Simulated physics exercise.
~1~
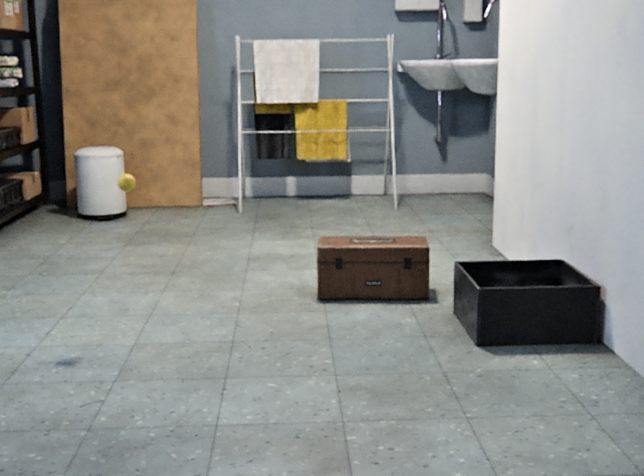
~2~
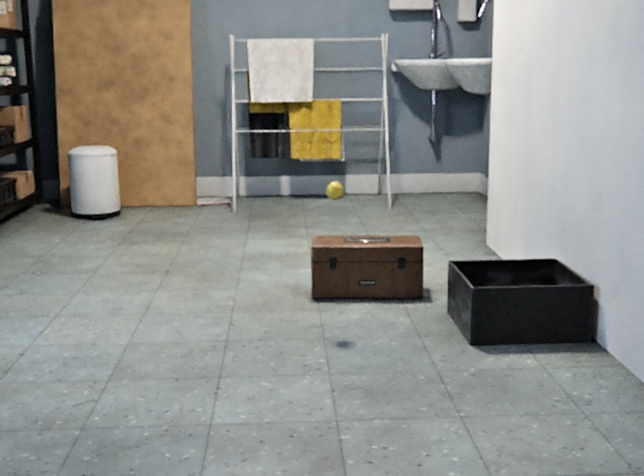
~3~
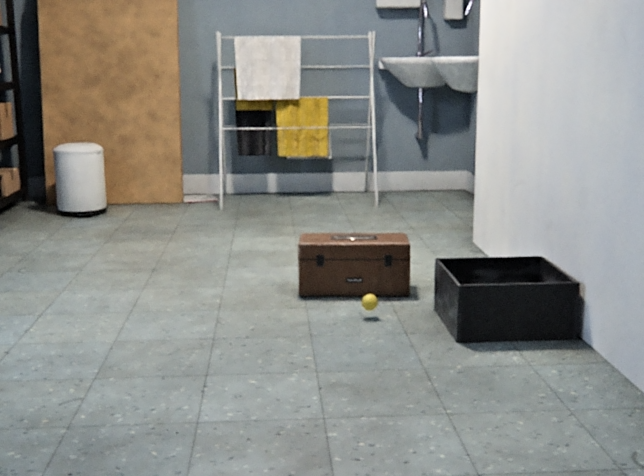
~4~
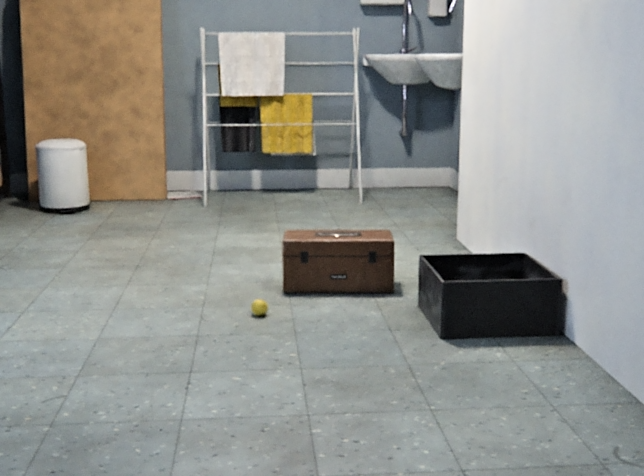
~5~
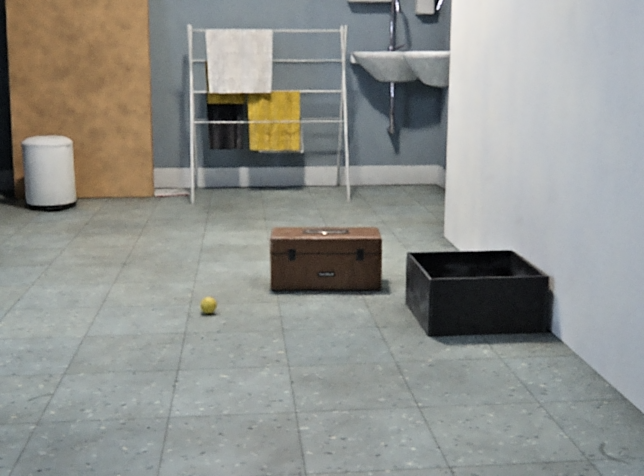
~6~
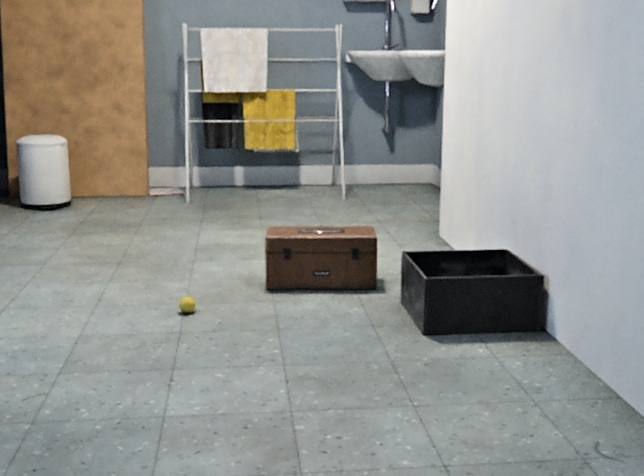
Tiled washroom floor with a yellow lemon flying right, dropping near a brown toolbox, then heading left and ending outside the black box.
